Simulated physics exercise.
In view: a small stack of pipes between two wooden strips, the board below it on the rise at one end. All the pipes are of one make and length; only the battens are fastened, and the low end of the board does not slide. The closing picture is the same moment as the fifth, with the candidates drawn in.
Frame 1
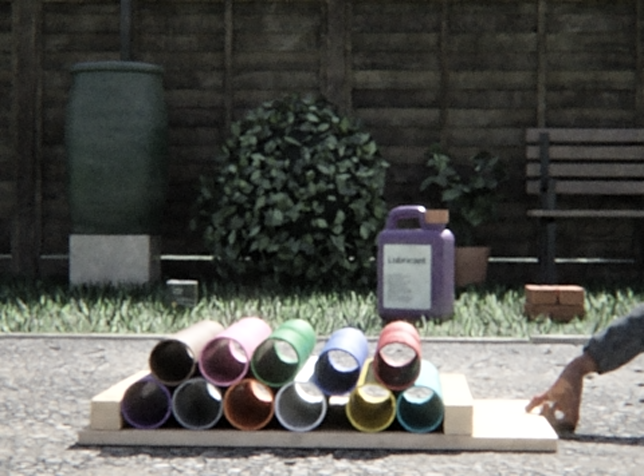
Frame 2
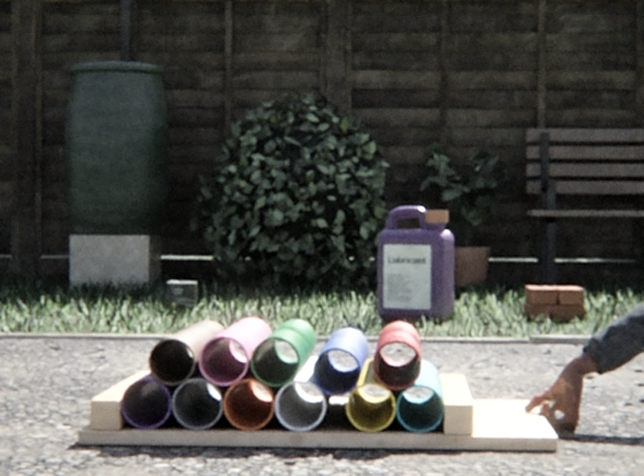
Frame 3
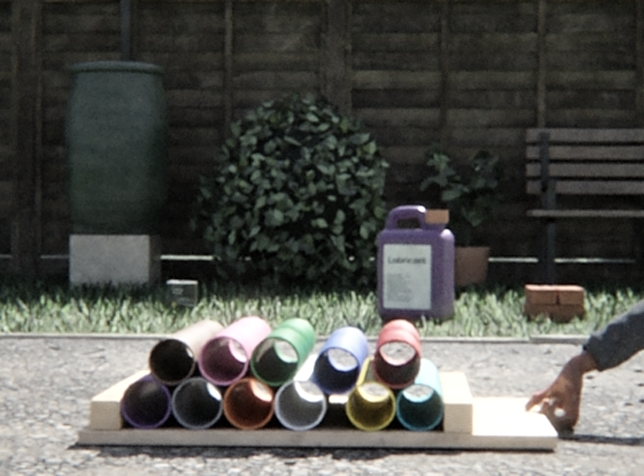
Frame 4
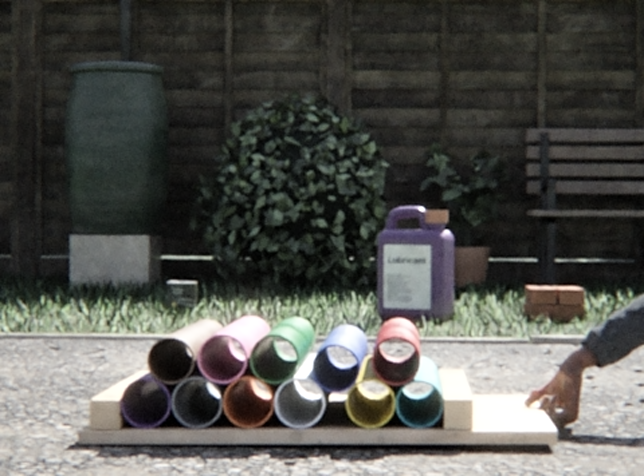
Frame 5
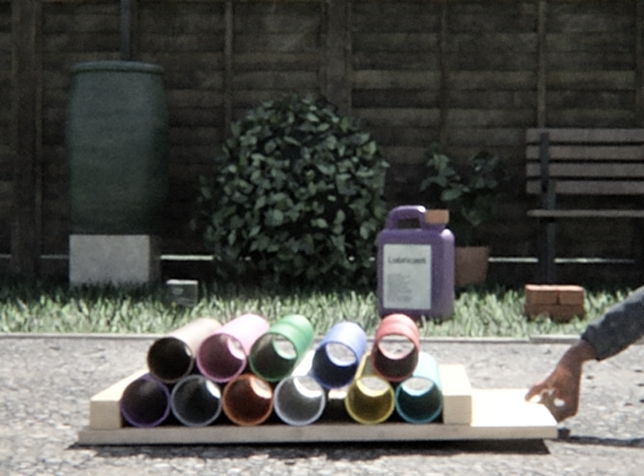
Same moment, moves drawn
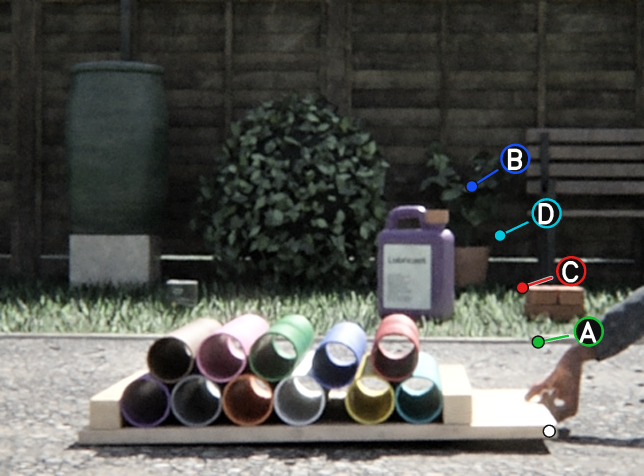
Garden with wooden fence and bush, a hand at right slightly raising the end of a board holding two rows of coloured pipes.
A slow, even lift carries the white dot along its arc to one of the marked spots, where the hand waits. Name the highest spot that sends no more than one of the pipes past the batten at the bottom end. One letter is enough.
Lift it to D and no more.
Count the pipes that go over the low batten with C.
At C the number is none.
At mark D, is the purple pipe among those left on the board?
The purple pipe: Yes.
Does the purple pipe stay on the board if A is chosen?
Yes.
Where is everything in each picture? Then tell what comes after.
Grey pipe (198, 404); orange pipe (249, 405); white pipe (300, 406), in the first picture.
White pipe (300, 405); yellow pipe (371, 407), in the second picture.
Board (324, 406); yellow pipe (371, 406); turquoise pipe (420, 407); green pipe (275, 361), in the third picture.
Board (324, 404); purple pipe (146, 403); grey pipe (197, 402), in the fourth picture.
Board (324, 401); purple pipe (146, 402); grey pipe (197, 401), in the fifth picture.
On the marked copy, A at (538, 342); B at (472, 187); C at (522, 288); D at (500, 236); the white dot at (549, 431).
Taking D. A third of the way, board at 16°.
Two thirds of the way, board at 26°.
When it is over, board at 26°, none over the low batten.
As for the rest, A none over the low batten; B five over the low batten; C none over the low batten.
